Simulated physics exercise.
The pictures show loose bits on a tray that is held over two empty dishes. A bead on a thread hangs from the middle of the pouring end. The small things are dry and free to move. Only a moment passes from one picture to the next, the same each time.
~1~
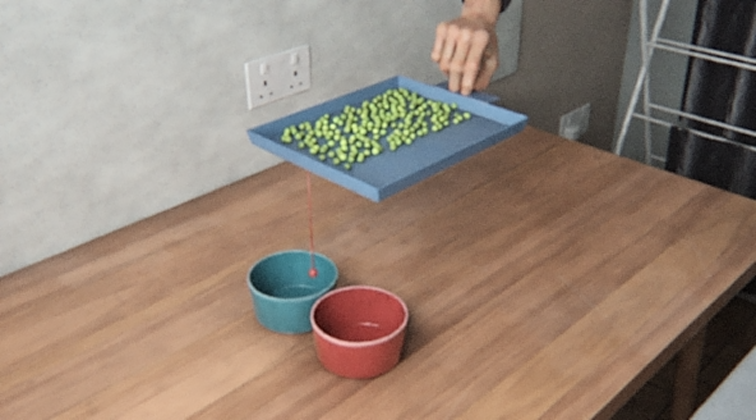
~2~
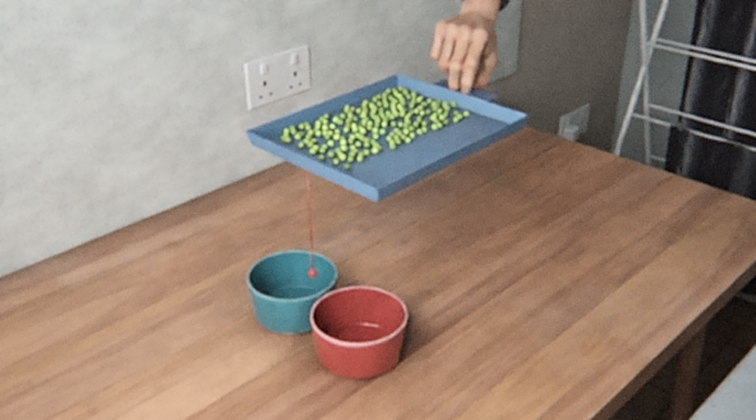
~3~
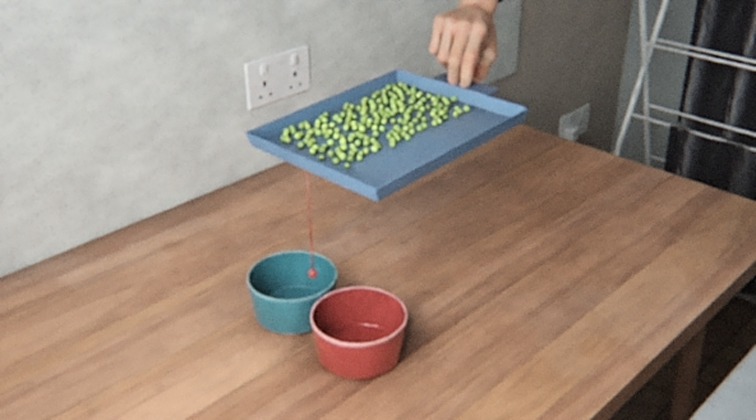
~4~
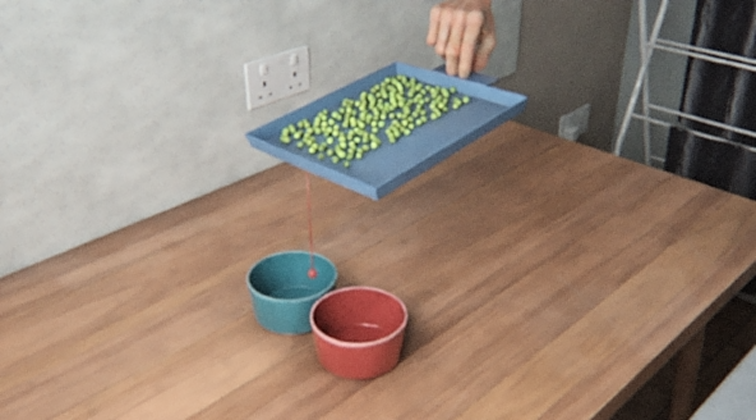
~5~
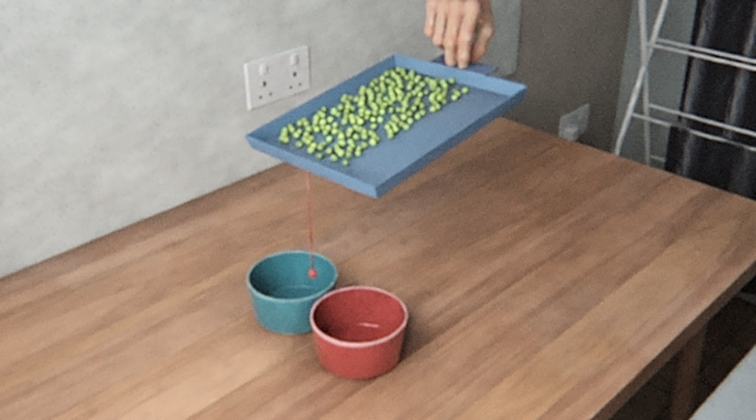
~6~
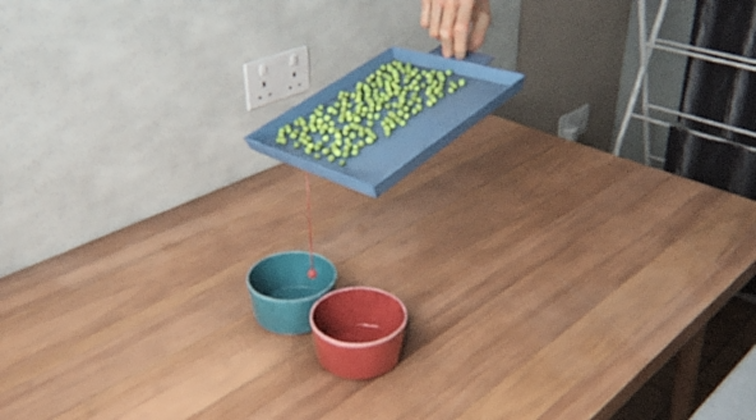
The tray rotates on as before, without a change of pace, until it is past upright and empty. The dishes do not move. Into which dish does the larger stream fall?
It favours the left-hand dish.
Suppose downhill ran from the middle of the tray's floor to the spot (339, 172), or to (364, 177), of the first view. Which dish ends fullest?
In turn: The right one; right.
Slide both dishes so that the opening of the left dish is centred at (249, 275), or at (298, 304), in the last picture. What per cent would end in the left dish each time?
The first gives 90 %, the second 0 %.
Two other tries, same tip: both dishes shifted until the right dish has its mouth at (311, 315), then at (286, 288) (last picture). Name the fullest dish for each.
At the first place the dish on the left, at the second the dish on the left.
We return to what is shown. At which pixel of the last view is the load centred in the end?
Close to (246, 300).
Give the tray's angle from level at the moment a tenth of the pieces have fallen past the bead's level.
Near 75 degrees.
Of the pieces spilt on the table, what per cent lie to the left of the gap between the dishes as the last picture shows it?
It comes to 90 per cent or so.
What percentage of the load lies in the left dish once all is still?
Some 30 per cent.
Soon, tray tipped steeply; nearly all on the tray; a stray few outside both; a stray few in the air.
A while on, tray tipped right over; about a quarter on the tray; about a quarter in the left dish; about a third outside both; about a quarter in the air.
Towards the end, tray tipped past a quarter turn; about a third in the left dish; about two thirds outside both.
Finally, tray tipped past a quarter turn; none in the right dish; about a third in the left dish; about two thirds outside both.
